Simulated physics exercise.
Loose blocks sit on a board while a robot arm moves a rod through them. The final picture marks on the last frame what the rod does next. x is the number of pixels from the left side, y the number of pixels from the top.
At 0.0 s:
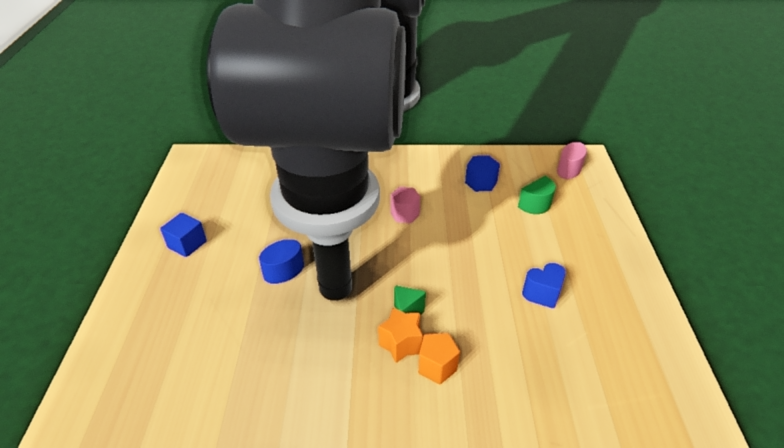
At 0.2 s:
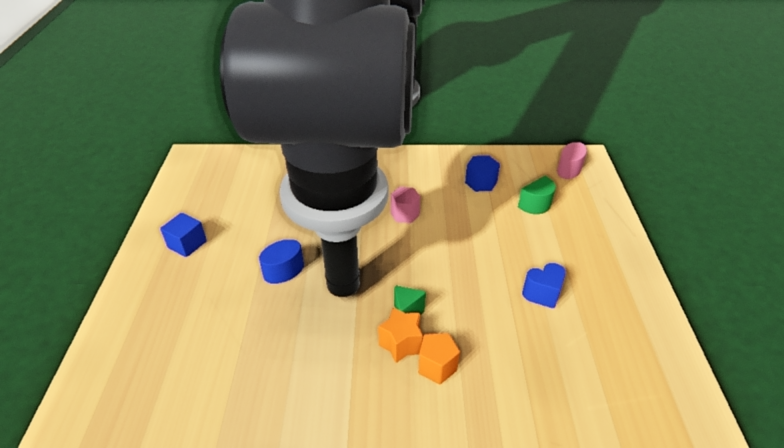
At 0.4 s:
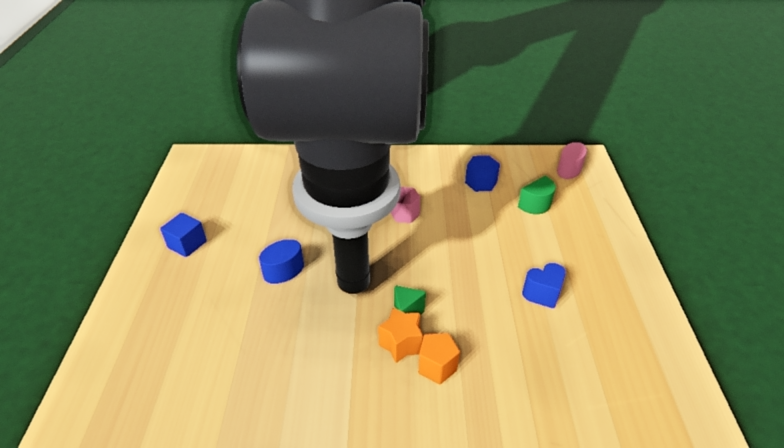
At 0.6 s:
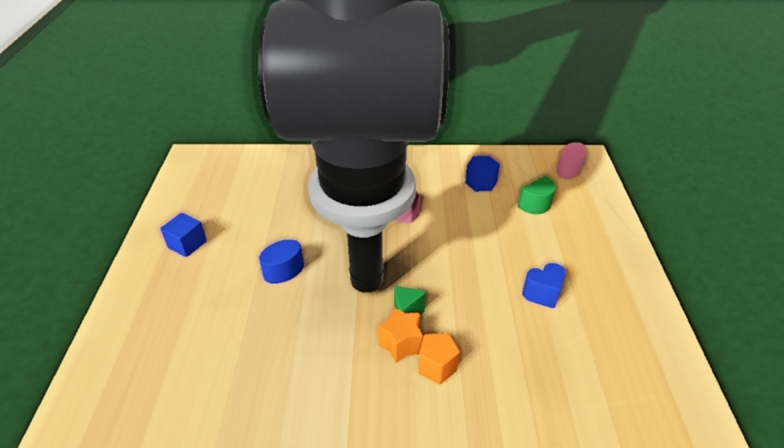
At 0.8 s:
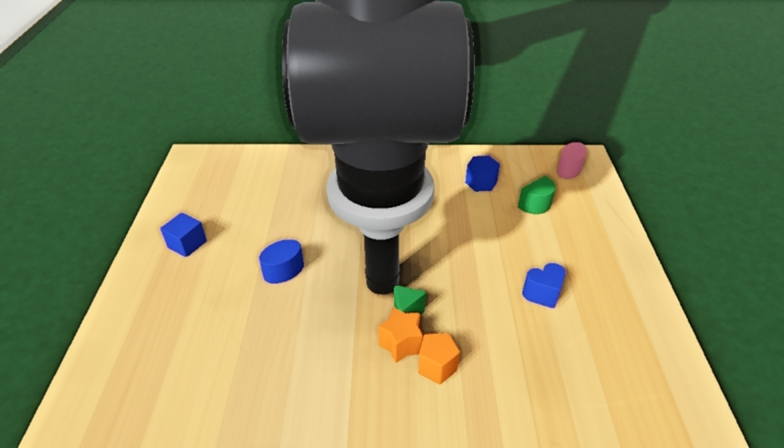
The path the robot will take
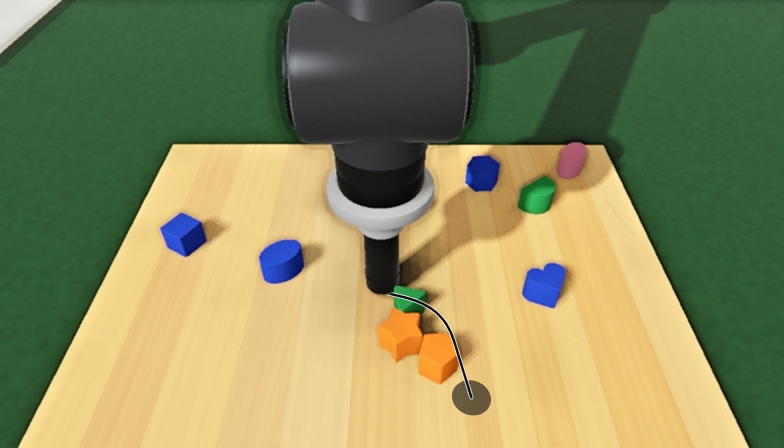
At first, a robot arm holds a dark rod upright over a wooden board of scattered blocks, between a round blue block and a small green triangle. The rod then shifts a short way right in small steps, ending close beside the triangle, while the blocks stay still.
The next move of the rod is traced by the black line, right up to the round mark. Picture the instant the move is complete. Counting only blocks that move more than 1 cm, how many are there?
I'd say two blocks get moved.
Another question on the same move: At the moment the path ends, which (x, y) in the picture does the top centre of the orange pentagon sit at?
It is going to be at (433, 377).
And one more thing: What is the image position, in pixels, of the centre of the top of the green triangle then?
The middle of the upper face of the green triangle will lie at about (432, 344) in the picture.
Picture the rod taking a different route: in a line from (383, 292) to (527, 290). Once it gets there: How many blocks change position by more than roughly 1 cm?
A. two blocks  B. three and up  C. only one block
C: Only one block.
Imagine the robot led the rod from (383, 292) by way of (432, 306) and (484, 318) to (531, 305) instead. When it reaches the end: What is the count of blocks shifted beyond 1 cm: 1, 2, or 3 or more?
Moved: Exactly two.
The drawn path runs from (383, 292) through (430, 308) and (456, 347) to (471, 397).
On the path given first. One third of the way, rod (431, 300); orange star-shaped block (402, 328); green triangle (429, 312), turned 90° clockwise.
Two thirds of the way, rod (457, 339); orange star-shaped block (400, 328), turned 15° clockwise; green triangle (432, 340); orange pentagon (435, 368), turned 20° anticlockwise.
At the end, rod (473, 389); orange star-shaped block (400, 328), turned 15° clockwise; green triangle (432, 344), turned 180° clockwise; orange pentagon (433, 377).
